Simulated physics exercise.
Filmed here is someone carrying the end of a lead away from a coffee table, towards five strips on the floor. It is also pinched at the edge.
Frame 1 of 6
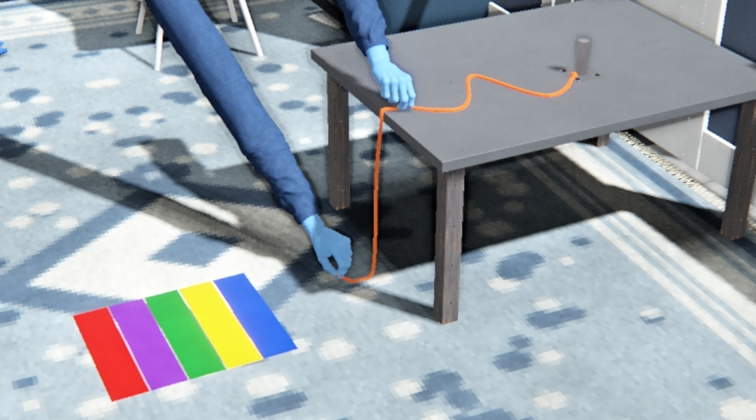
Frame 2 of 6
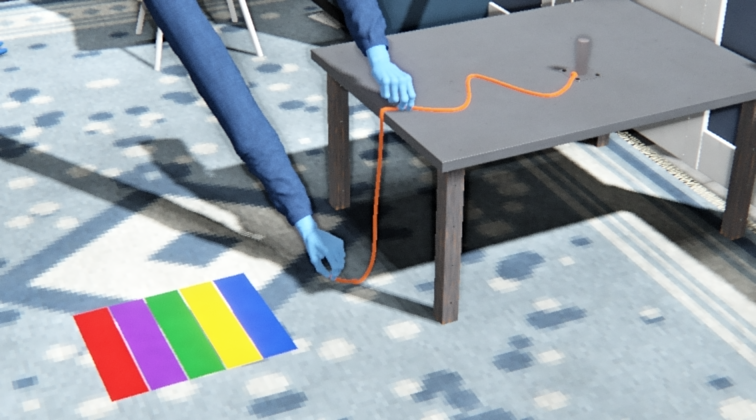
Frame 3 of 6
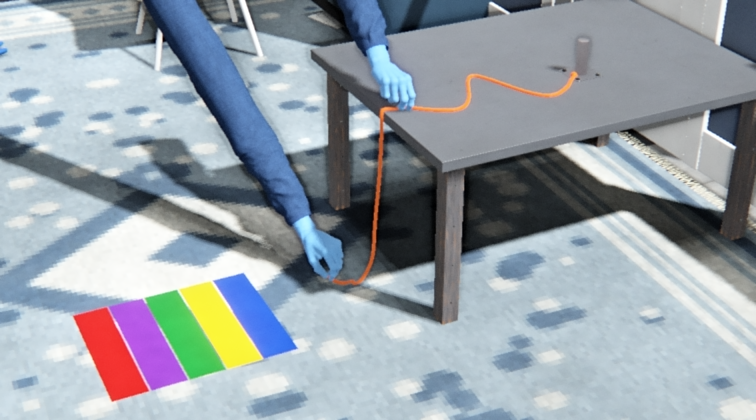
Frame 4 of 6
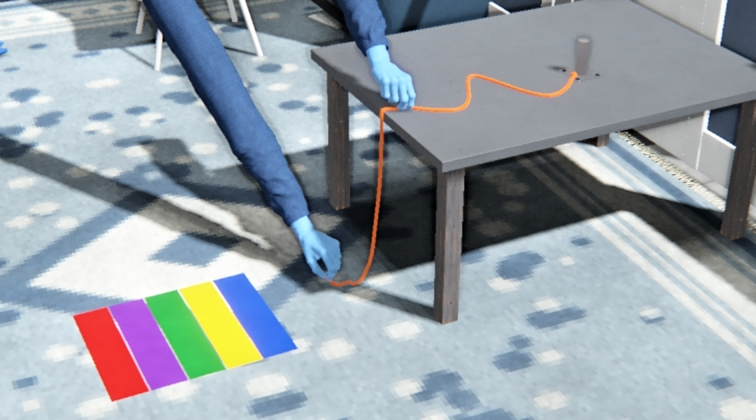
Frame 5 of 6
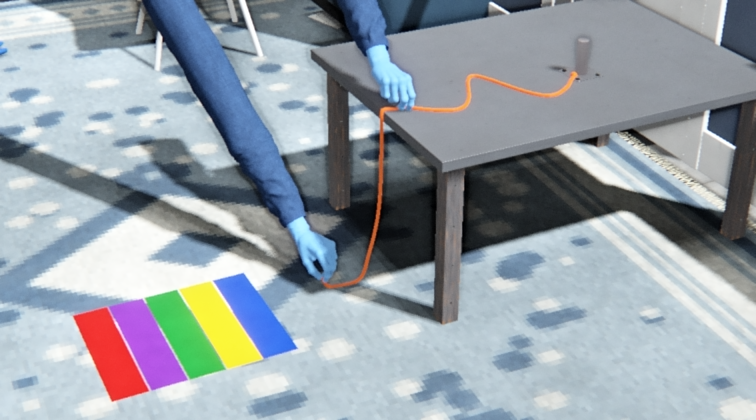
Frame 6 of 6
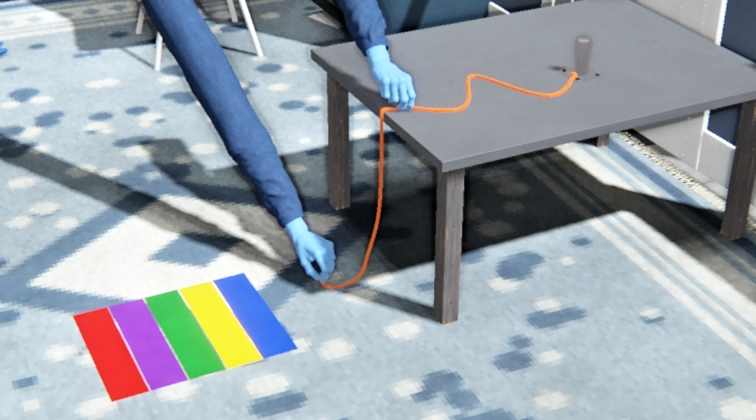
A gloved hand inches an orange cord's end slightly left while another pinches it at the table edge.
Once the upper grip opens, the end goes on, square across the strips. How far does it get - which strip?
Red.
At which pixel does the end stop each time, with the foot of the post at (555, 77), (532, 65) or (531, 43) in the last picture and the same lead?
Close to (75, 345), (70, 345) and (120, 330) in that order.
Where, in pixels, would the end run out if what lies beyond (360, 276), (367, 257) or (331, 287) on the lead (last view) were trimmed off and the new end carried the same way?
The three cuts give roughly (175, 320), (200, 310) and (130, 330) respectively.
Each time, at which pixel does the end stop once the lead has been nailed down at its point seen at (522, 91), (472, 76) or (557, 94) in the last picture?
First near (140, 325), then near (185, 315), then near (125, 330).
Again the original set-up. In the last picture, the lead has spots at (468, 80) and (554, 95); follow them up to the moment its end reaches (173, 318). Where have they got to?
They end up at (427, 100) and at (522, 82).
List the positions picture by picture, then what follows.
End (338, 275); blue (271, 339); yellow (236, 349); green (199, 359); purple (162, 369); red (123, 380), in the first frame.
End (331, 276); lead through (564, 89) (494, 81) (468, 99) (398, 109) (378, 176) (374, 253), in the second frame.
End (329, 277), in the third frame.
End (327, 277); lead through (564, 89) (494, 81) (468, 99) (398, 109) (380, 176) (372, 253), in the fourth frame.
End (323, 278), in the fifth frame.
End (321, 279); lead through (564, 89) (494, 81) (468, 99) (398, 109) (381, 176) (368, 253), in the sixth frame.
Soon after, end near (173, 318); over green.
Then, end near (133, 328); over purple.
At full stretch, end near (109, 335); over red. The end stops over the red strip.
